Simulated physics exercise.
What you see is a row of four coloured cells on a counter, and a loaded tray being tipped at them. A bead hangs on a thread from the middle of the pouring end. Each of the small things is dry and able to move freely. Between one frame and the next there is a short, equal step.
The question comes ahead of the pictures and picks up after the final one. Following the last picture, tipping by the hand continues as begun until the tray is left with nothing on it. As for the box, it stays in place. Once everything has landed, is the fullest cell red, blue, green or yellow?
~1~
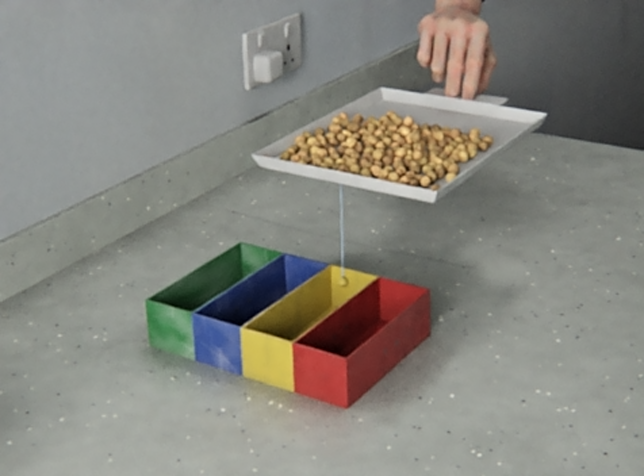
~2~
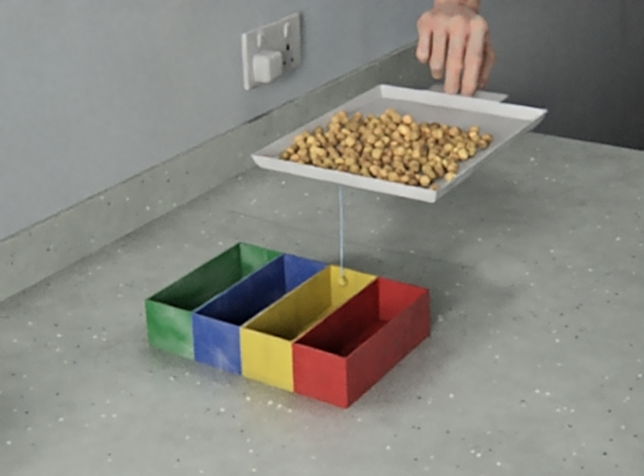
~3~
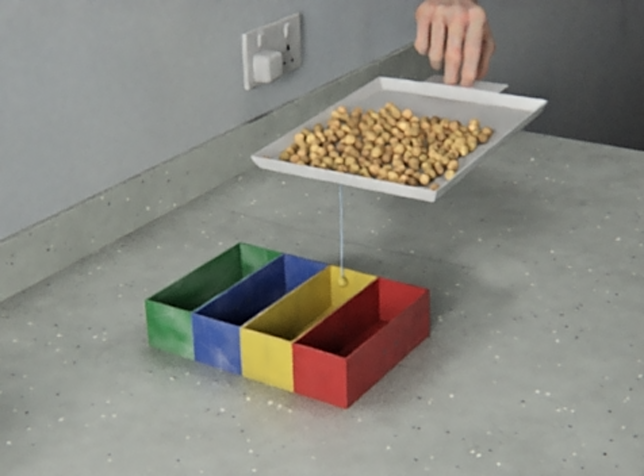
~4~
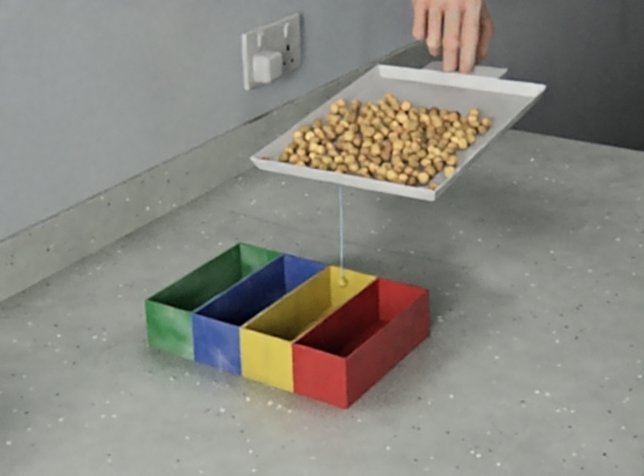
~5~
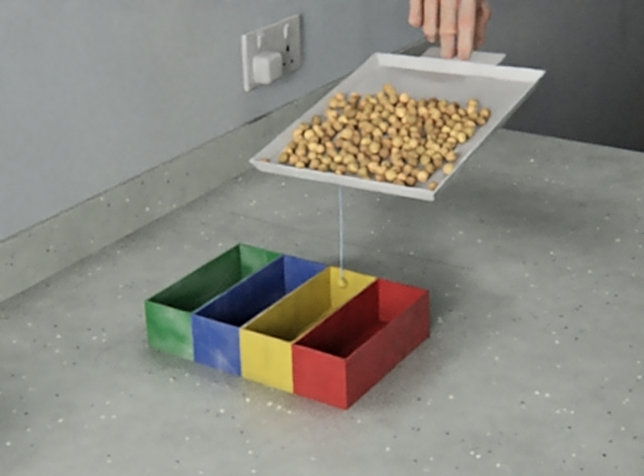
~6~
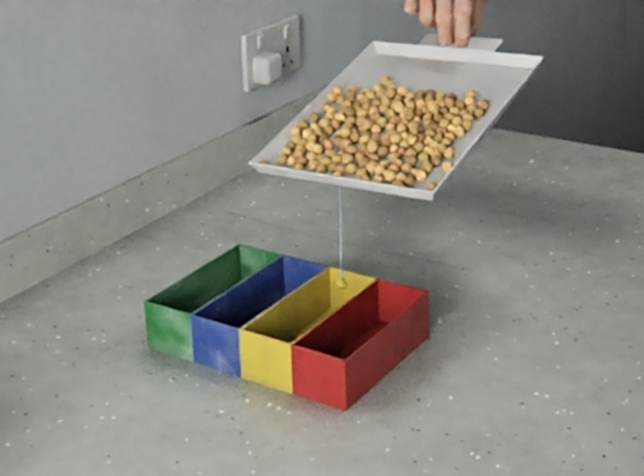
It is the blue cell.
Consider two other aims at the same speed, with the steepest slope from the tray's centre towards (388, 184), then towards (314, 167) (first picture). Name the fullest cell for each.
The red cell first, the blue cell second.
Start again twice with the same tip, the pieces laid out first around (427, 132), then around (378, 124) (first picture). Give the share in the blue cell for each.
Near 30 per cent and near 30 per cent.
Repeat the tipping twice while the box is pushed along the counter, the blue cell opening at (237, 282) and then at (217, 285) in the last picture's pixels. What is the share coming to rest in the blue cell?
Roughly 30 per cent, then roughly 20 per cent.
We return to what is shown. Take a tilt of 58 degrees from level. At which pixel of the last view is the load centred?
About (342, 129).
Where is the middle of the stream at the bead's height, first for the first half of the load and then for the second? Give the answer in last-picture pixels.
Earlier half at (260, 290), later half at (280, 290).
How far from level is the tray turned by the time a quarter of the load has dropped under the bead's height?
It is at around 80 degrees.
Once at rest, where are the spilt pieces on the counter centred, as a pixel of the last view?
Look around (364, 417) in the last picture.
Just after the last frame, tray tipped steeply; almost all on the tray; just a few in the yellow cell; just a few falling or outside the box.
A moment on, tray tipped right over; just a few on the tray; roughly a third in the blue cell; roughly a quarter in the red cell; roughly a quarter in the yellow cell; about a tenth in the green cell; roughly a quarter falling or outside the box.
Further on, tray tipped past a quarter turn; roughly a third in the blue cell; roughly a quarter in the red cell; roughly a quarter in the yellow cell; about a tenth in the green cell; about a tenth falling or outside the box.
When it is over, tray tipped past a quarter turn; roughly a third in the blue cell; roughly a quarter in the red cell; roughly a quarter in the yellow cell; about a tenth in the green cell; about a tenth outside the box.
